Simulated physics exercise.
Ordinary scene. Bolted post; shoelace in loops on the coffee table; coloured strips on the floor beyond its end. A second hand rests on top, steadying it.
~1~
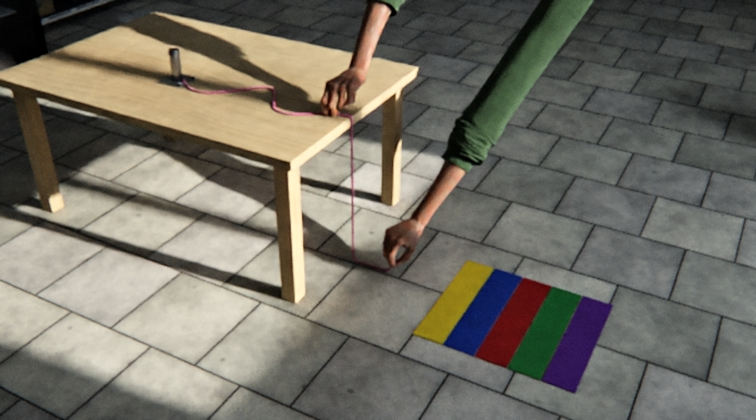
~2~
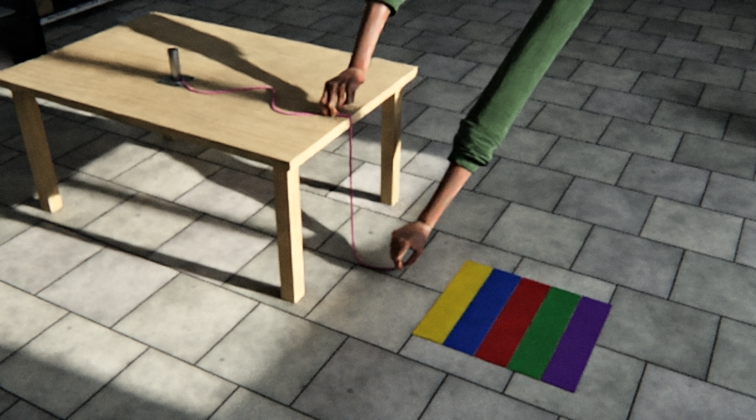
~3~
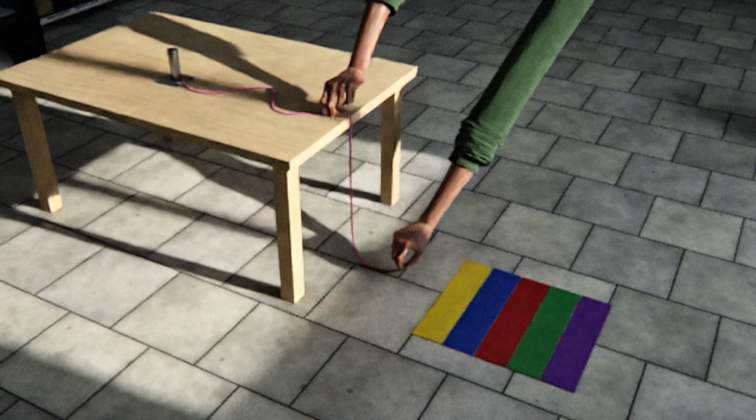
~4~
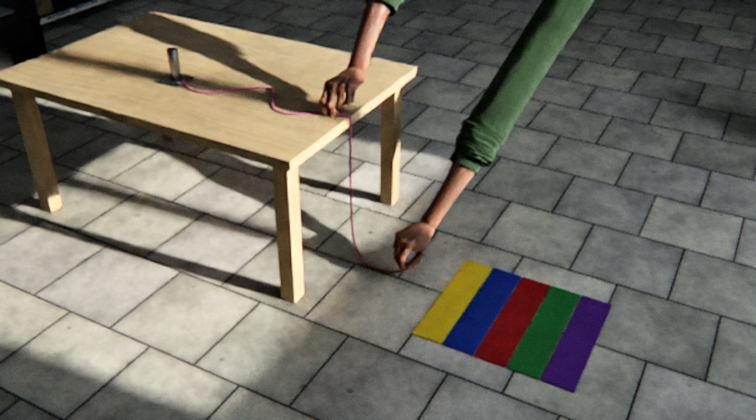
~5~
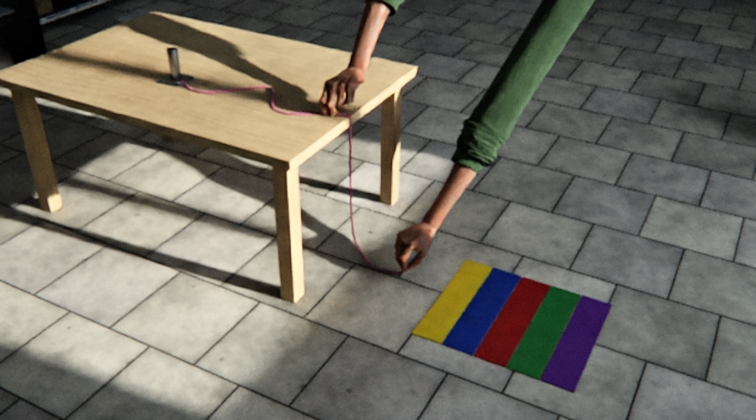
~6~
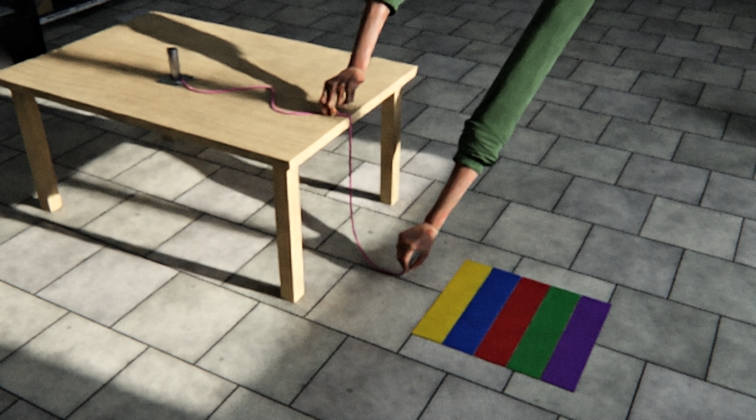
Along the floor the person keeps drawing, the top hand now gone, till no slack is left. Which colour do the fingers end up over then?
They end up over the green strip.
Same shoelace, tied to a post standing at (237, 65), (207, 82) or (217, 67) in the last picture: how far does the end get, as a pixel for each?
The places are (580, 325), (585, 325) and (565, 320).
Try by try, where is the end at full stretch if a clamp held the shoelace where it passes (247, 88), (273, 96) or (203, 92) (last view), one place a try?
The three spots are (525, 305), (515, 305) and (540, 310), in that order.
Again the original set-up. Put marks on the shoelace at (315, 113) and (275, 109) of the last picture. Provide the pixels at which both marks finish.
To (356, 129) for the first and to (320, 111) for the second.
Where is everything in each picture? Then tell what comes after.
The first frame shows end (395, 264); yellow (438, 324); blue (468, 335); red (500, 346); green (532, 358); purple (566, 370).
The second frame shows end (402, 267); shoelace through (196, 91) (266, 87) (285, 113) (350, 126) (351, 191) (354, 250).
The third frame shows end (404, 267).
The fourth frame shows end (406, 268); shoelace through (196, 91) (266, 87) (284, 113) (350, 126) (351, 191) (357, 250).
The fifth frame shows end (407, 268).
The sixth frame shows end (409, 268); shoelace through (195, 91) (265, 87) (284, 113) (350, 126) (351, 190) (362, 250).
Early on, end near (490, 295); over blue.
Midway, end near (526, 307); over red.
At the end of the slack, end near (549, 314); over green. Over green.
